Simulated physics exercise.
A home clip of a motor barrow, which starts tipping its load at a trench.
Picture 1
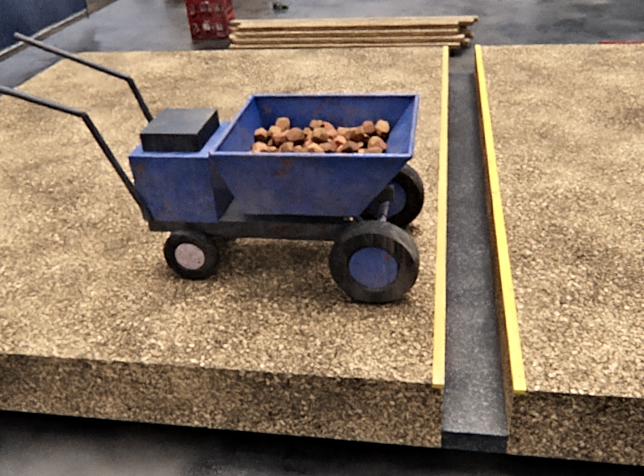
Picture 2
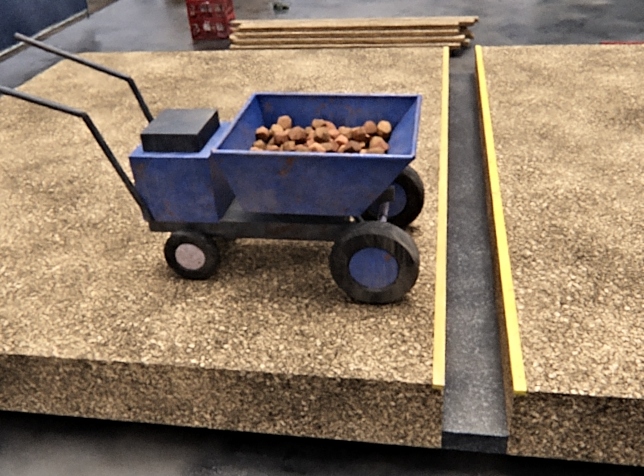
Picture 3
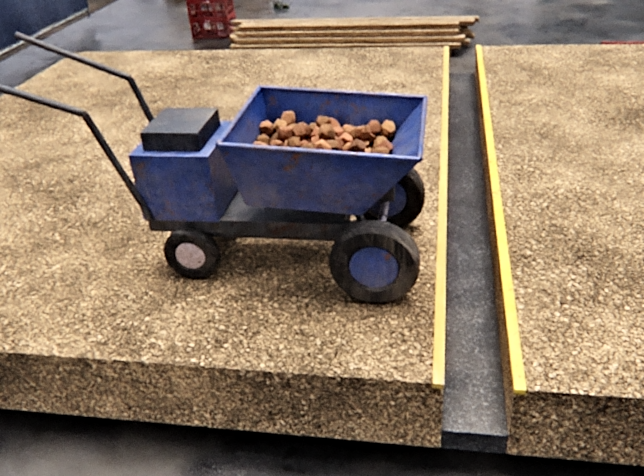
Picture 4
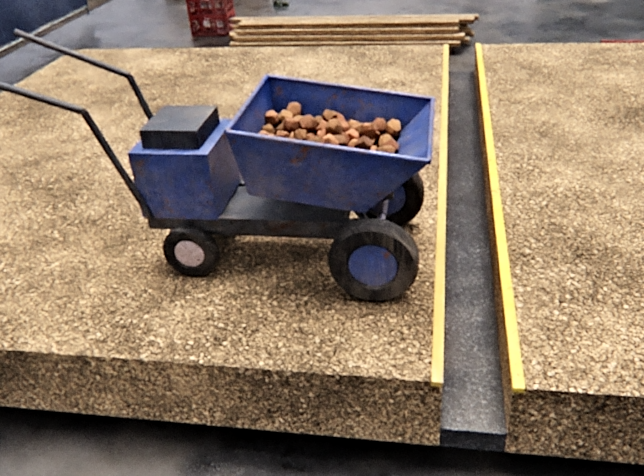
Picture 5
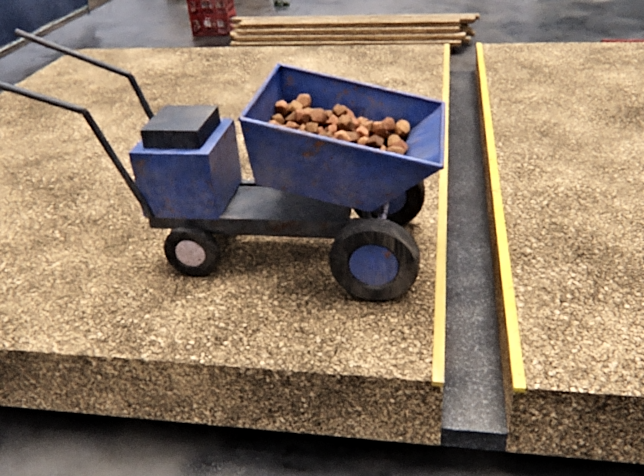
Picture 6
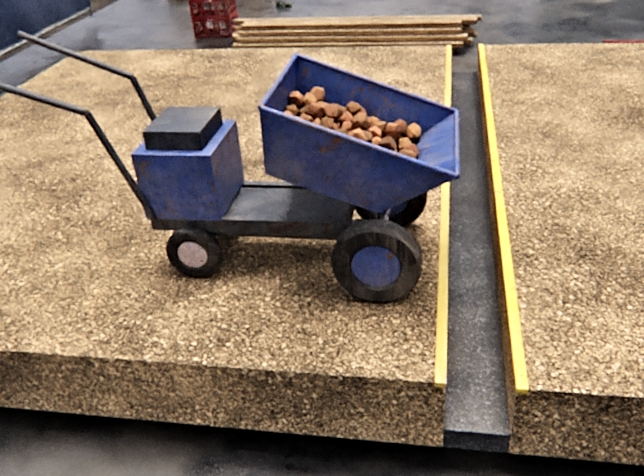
A blue motor barrow with dark handles and a skip of reddish-brown clods stands left of a narrow, dark, yellow-edged trench. Seen from slightly above and to the side, it rests on a speckled tan surface, with stacked boards and a red crate behind. The skip starts level, then gradually tilts rightward, its rear rising clear of the chassis, while the wheels and camera stay essentially still.
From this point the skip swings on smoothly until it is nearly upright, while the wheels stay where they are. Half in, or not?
The trench never gets most of the load.
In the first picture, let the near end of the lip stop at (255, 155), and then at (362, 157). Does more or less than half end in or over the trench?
Stop 1: Short of half. Stop 2: Beyond half.
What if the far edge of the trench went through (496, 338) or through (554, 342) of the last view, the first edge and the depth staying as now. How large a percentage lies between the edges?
The share would be 0 % first and 60 % second.
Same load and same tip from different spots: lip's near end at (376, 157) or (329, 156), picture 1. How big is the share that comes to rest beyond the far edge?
First position: Some 40 percent; second position: Some 0 percent.
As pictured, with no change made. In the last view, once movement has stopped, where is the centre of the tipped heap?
(541, 257).
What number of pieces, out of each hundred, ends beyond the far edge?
Estimate: Some 80 percent.
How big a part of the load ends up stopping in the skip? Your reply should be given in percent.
Roughly 0 per cent of the load.
Soon, skip tipped steeply; all in the skip.
A while on, skip tipped steeply; most in the skip; a small part beyond it; a stray few falling.
Towards the end, skip tipped right over; a small part in the skip; a stray few in or heaped over the trench; most beyond it.
Finally, skip tipped right over; about a quarter in or heaped over the trench; most beyond it.
